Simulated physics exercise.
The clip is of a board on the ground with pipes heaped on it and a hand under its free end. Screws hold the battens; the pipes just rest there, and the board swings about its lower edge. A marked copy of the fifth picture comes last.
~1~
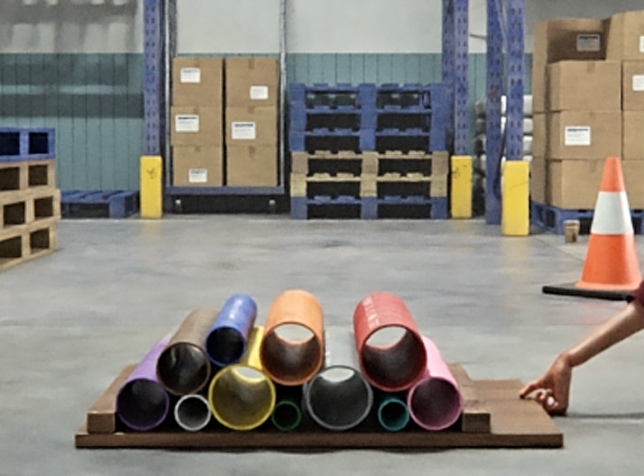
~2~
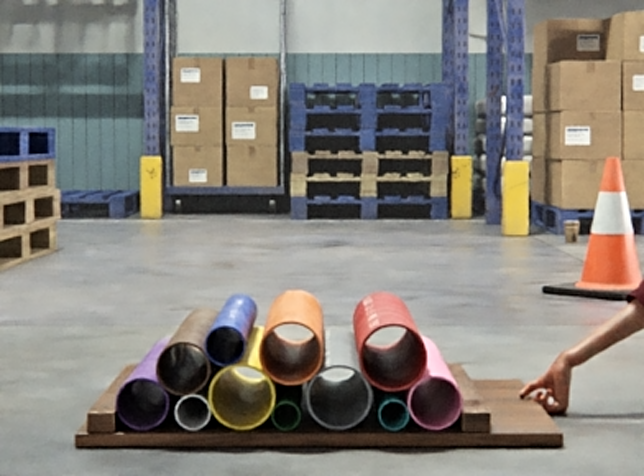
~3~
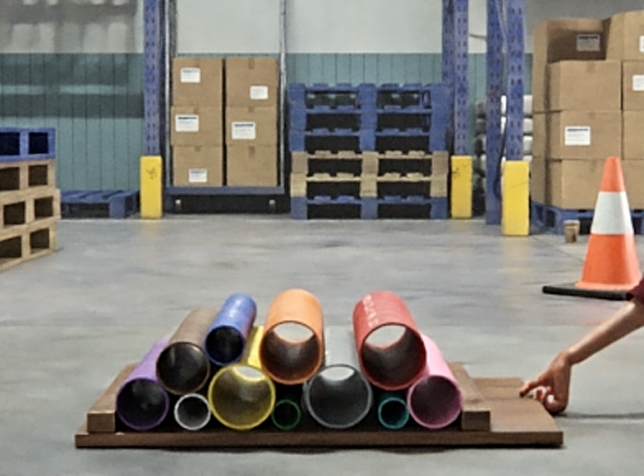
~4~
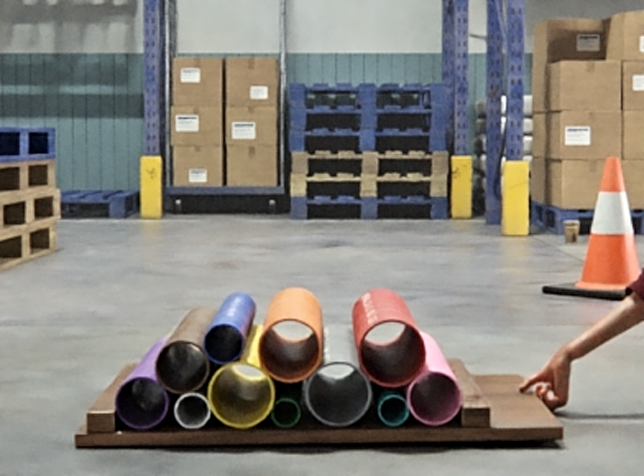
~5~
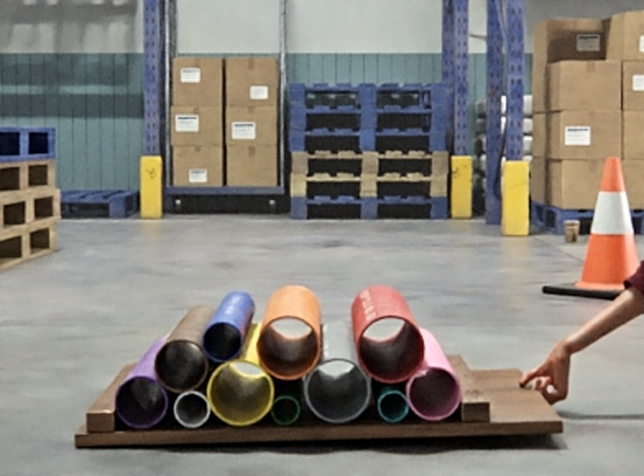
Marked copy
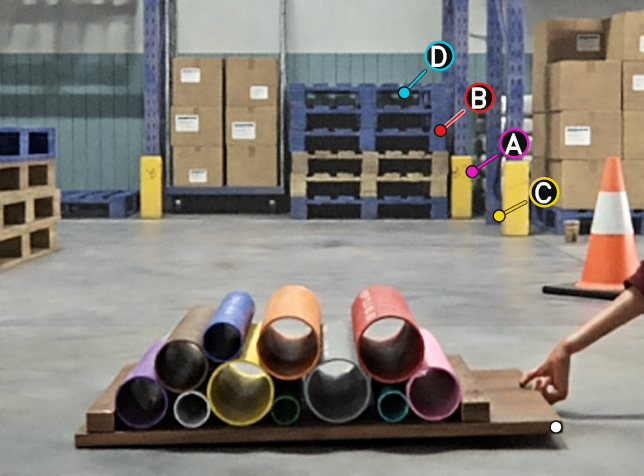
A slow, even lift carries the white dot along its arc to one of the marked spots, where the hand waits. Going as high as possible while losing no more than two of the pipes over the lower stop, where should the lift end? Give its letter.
Mark B is as high as it can go.
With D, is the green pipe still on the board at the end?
Yes, with D.
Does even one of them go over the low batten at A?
At A: No.
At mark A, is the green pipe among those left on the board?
Yes.
On the copy, A at (472, 172); B at (441, 131); C at (499, 216); D at (404, 93); the white dot at (556, 427).
On B. First, board at 21°.
Then, board at 40°.
Finally, board at 40°, none over the low batten.
By contrast, A none over the low batten; C none over the low batten; D eight over the low batten.
